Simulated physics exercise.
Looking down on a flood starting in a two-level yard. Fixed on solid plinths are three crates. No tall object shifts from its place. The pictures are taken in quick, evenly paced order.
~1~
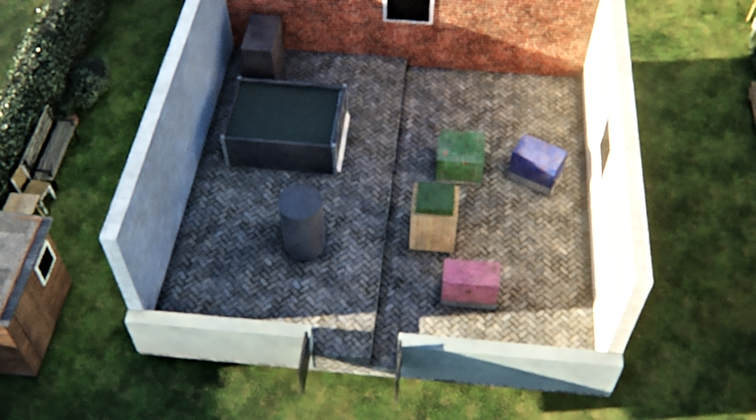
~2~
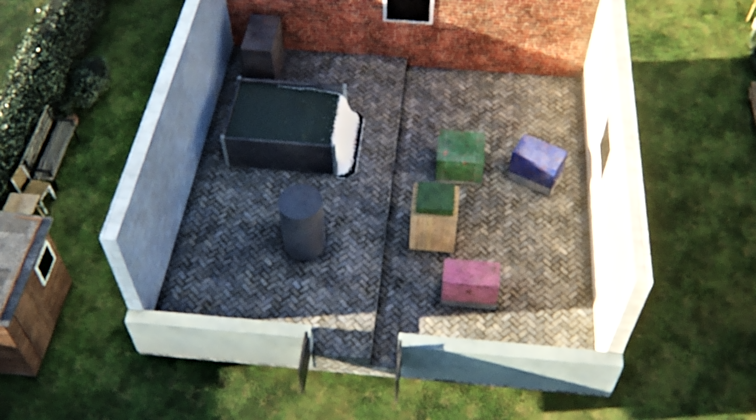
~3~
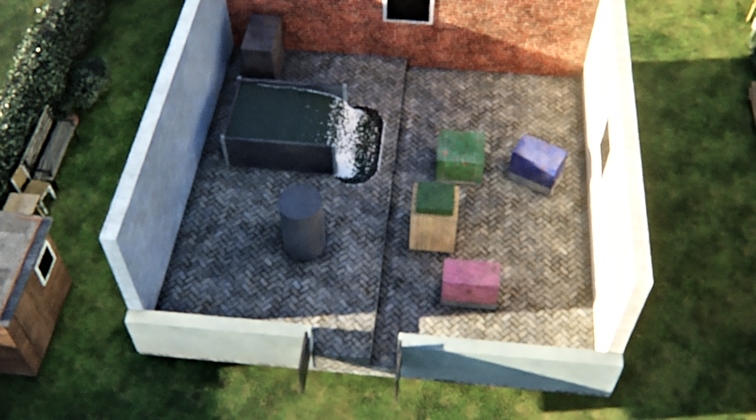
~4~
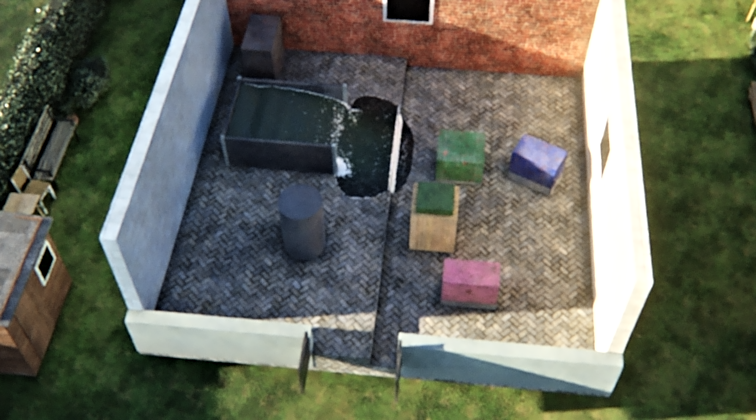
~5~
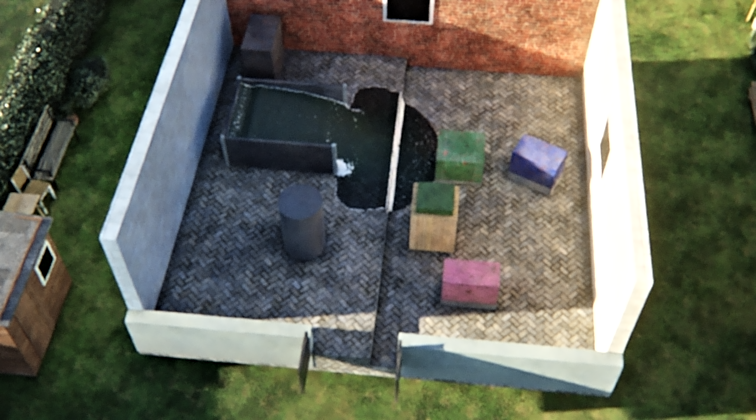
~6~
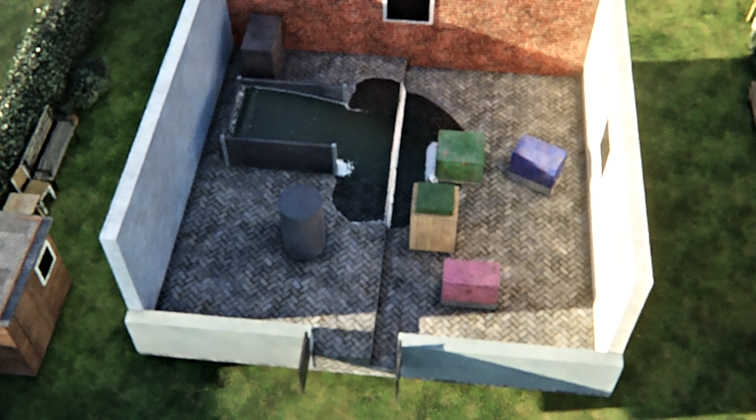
Water pours from the tank's open right end and spreads across the paving to the green block.
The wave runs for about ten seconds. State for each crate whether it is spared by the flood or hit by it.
In order: The blue crate gets dampened by the water. The green crate gets dampened by the water. The pink crate avoids any dampness from the water.
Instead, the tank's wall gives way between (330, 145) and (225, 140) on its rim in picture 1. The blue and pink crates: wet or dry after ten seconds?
The blue one is untouched; the pink one is reached.
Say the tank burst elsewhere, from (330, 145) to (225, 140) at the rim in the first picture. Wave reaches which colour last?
Answer: The blue one.
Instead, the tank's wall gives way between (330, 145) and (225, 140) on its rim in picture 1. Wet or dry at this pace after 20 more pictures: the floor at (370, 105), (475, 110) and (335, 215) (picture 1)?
Taking the points one after the other, they come out not soaked, not soaked and inundated.
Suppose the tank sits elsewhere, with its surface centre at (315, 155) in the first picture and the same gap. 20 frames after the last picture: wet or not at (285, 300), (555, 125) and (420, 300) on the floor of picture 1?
In that order: No water, flooded, awash.
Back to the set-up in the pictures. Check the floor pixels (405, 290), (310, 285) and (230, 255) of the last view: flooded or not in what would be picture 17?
Taking the three spots one by one, I'd call them drenched, clear and clear.
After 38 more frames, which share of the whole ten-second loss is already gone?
Something close to 35 percent by that point.
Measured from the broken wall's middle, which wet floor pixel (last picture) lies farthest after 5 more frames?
About (576, 137).
A moment on, water covers 30 % of the floor; the blue crate water round its plinth, the green crate water round its plinth, the pink crate not reached.
Next, water covers 40 % of the floor; the blue crate water round its plinth, the green crate water round its plinth, the pink crate not reached.
Then, water covers 50 % of the floor; the blue crate water round its plinth, the green crate water round its plinth, the pink crate water round its plinth.
Later, water covers 55 % of the floor; the blue crate water round its plinth, the green crate water round its plinth, the pink crate water round its plinth.
In the end, water covers 55 % of the floor; the blue crate was topped, the green crate was topped, the pink crate stayed above the water.
